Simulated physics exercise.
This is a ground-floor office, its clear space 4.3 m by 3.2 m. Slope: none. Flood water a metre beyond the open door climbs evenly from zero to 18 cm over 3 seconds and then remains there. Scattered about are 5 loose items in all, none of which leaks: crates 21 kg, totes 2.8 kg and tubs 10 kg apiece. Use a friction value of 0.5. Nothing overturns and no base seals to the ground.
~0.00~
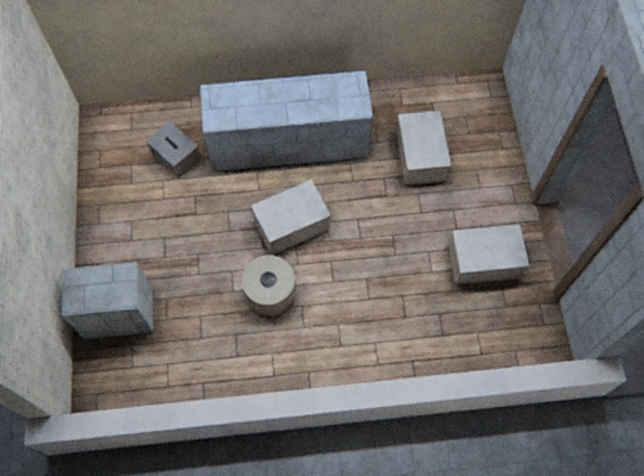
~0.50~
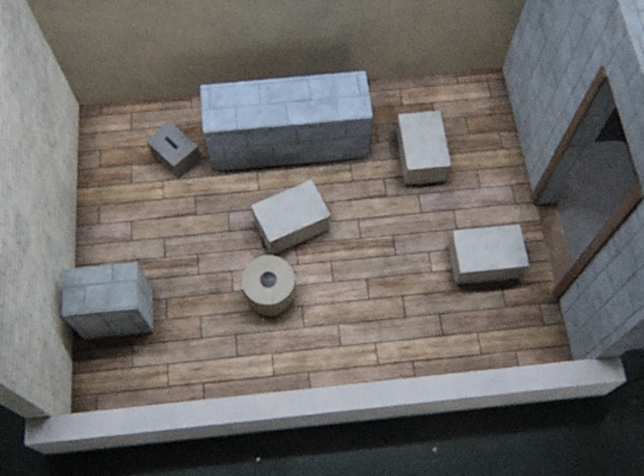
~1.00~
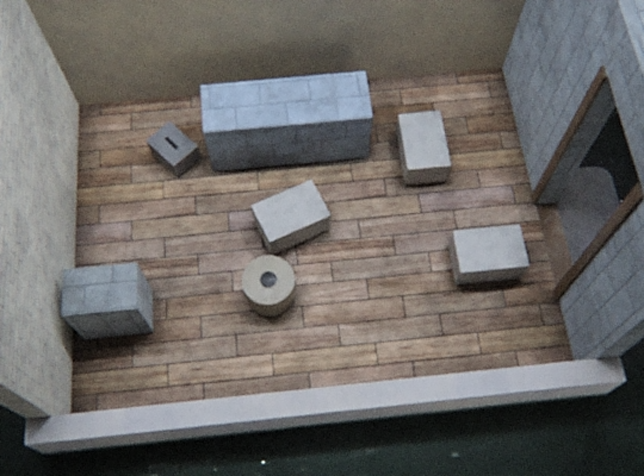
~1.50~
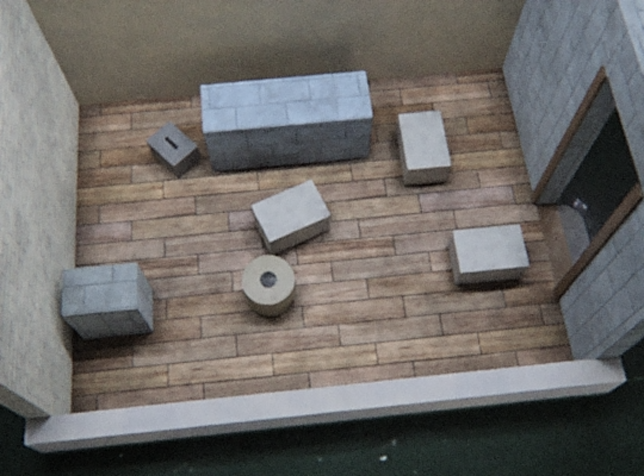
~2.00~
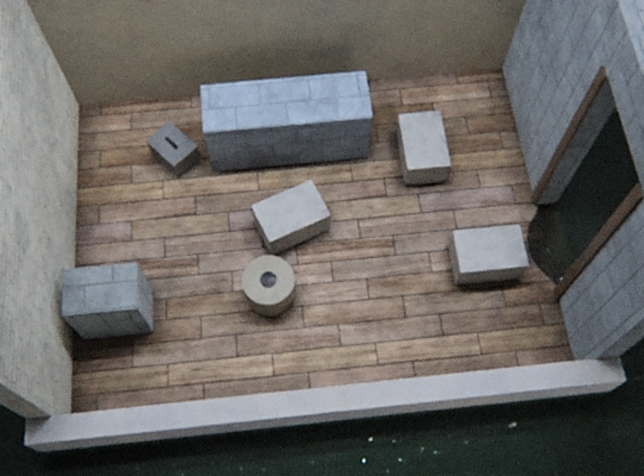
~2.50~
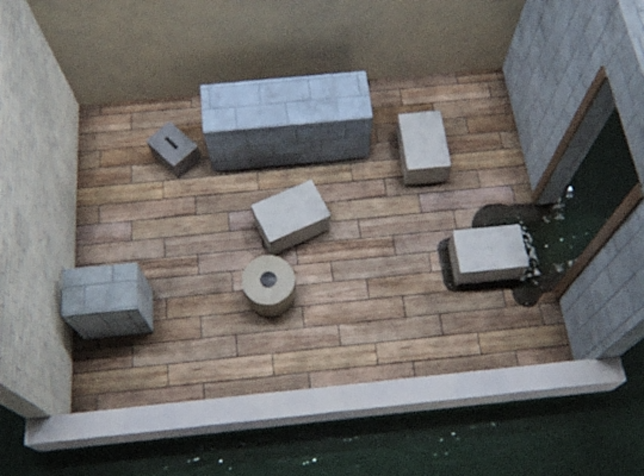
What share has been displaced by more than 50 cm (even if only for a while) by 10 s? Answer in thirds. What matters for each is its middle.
Under a third.
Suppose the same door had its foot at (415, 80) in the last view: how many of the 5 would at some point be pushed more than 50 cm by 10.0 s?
Then the count would be 2.
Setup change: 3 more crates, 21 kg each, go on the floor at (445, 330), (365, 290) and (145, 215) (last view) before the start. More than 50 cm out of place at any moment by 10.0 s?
In order: Above the mark, above the mark, below the mark.
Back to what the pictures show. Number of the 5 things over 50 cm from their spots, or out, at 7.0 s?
My count gives 0.
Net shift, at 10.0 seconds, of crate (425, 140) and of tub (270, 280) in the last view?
Net displacement, in order: 0 cm; 0 cm.
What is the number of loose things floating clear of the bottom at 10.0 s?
I get 0.
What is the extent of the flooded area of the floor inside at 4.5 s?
About 5.0 m2.
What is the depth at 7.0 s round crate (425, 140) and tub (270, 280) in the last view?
About 5 and 3 cm.
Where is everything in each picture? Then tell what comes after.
In the first picture, a crate at (491, 248), on the bottom; a crate at (291, 210) rests on the ground; water covers 0.0 m2; 0 of 5 have shifted.
In the second picture, a crate at (491, 248) rests on the ground; a crate at (291, 210), on the bottom; 0.0 m2 under water; 0 of 5 have shifted.
In the third picture, a crate at (491, 248), on the bottom; a crate at (291, 210) rests on the ground; water covers 0.0 m2; 0 of 5 have shifted.
In the fourth picture, a crate at (491, 248), on the bottom; a crate at (291, 210), on the bottom; water covers 0.0 m2; 0 of 5 have shifted.
In the fifth picture, a crate at (491, 248) rests on the ground; a crate at (291, 210), on the bottom; water covers 0.1 m2; 0 of 5 have shifted.
In the sixth picture, a crate at (491, 248) rests on the ground; a crate at (291, 210), on the bottom; water covers 0.4 m2; 0 of 5 have shifted.
After 3.5 s 0 of 5 are over 50 cm from their spots; 0 afloat.
After 4.5 s 0 of 5 are over 50 cm from their spots; 0 afloat.
After 7.0 s 0 of 5 are over 50 cm from their spots; 0 afloat.
After 10.0 s 1 of 5 are over 50 cm from their spots, and 1 have been at some point; 0 afloat.
